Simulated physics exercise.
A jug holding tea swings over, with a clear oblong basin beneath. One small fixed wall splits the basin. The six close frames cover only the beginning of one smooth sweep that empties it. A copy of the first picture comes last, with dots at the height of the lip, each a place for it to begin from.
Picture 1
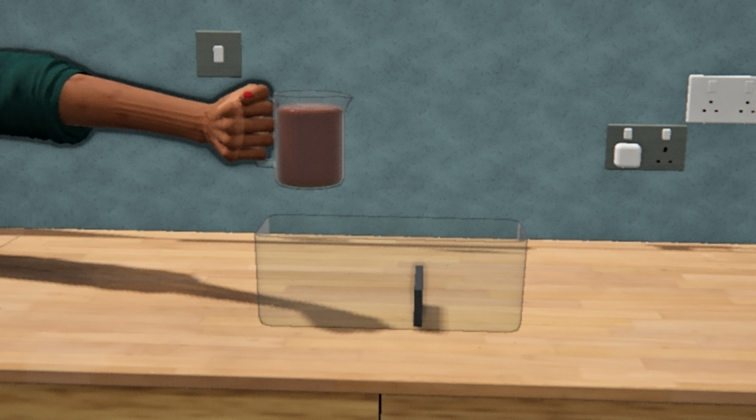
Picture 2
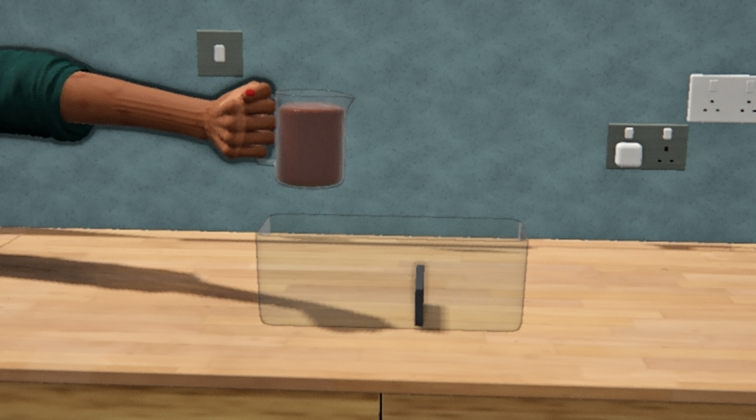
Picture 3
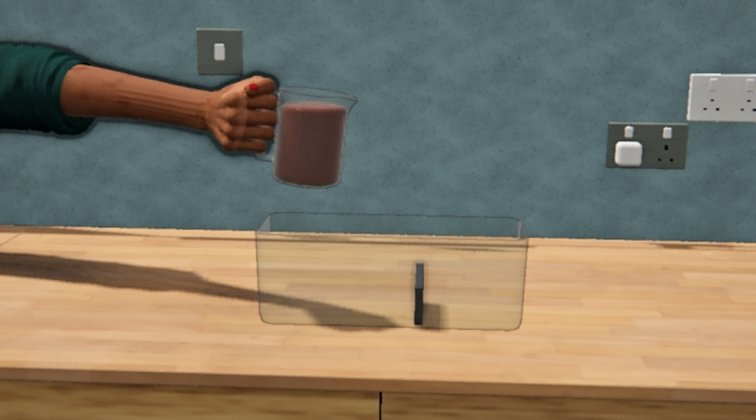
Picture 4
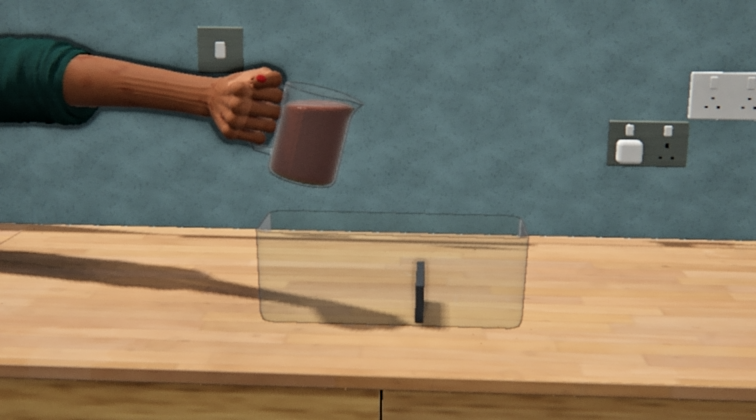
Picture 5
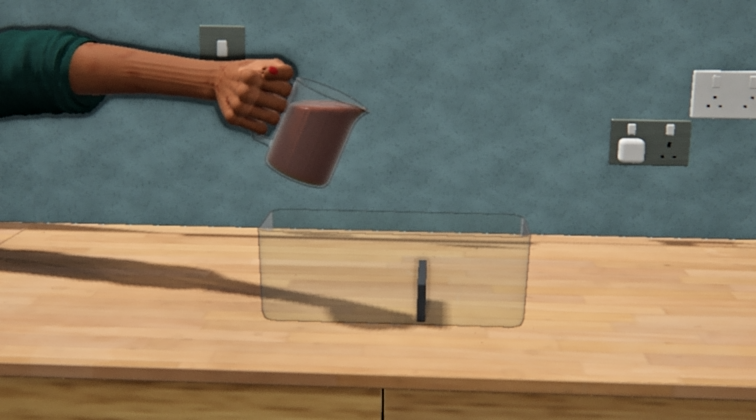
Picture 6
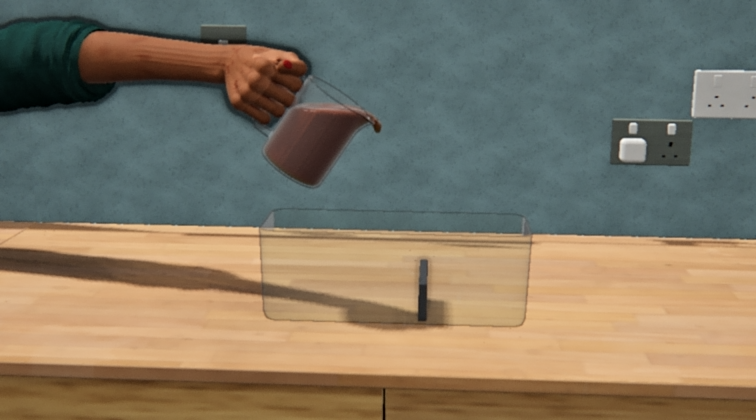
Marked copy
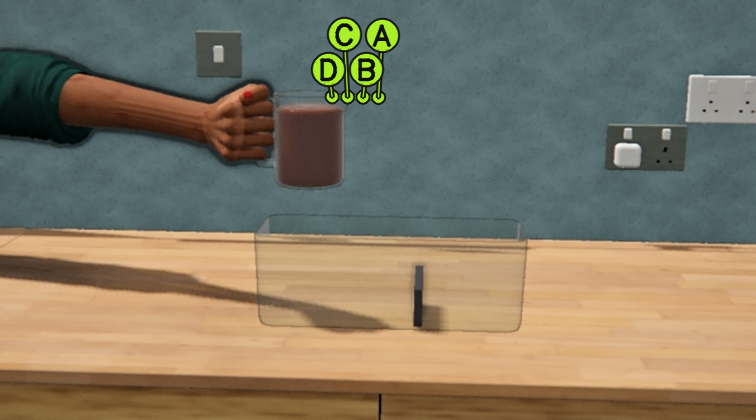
A hand tilting a clear jug of brown liquid rightward above a transparent oblong basin, the liquid just starting over its lip.
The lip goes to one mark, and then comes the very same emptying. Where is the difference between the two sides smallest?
Spot B.
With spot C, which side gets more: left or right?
The left side.
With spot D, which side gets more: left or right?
More ends on the left.
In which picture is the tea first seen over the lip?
In picture 6.
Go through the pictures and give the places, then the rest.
Upright, lip at (352, 97); basin from (259, 324) to (521, 331); top of the wall at (419, 277); nothing has left yet.
Upright, lip at (355, 97); nothing has left yet.
Tipped about 6°, lip at (358, 99); nothing has left yet.
Tipped about 13°, lip at (363, 104); nothing has left yet.
Tipped about 23°, lip at (369, 111); nothing has left yet.
Tipped about 34°, lip at (373, 122); tea is over the lip, down to (378, 131).
On the marked copy, A at (378, 97); B at (363, 97); C at (347, 96); D at (332, 96).
Choosing A, about 23 % ends left of the wall and 77 % right of it.
Choosing B, about 49 % ends left of the wall and 51 % right of it.
Choosing C, about 86 % ends left of the wall and 13 % right of it.
Choosing D, about 97 % ends left of the wall and 2 % right of it.
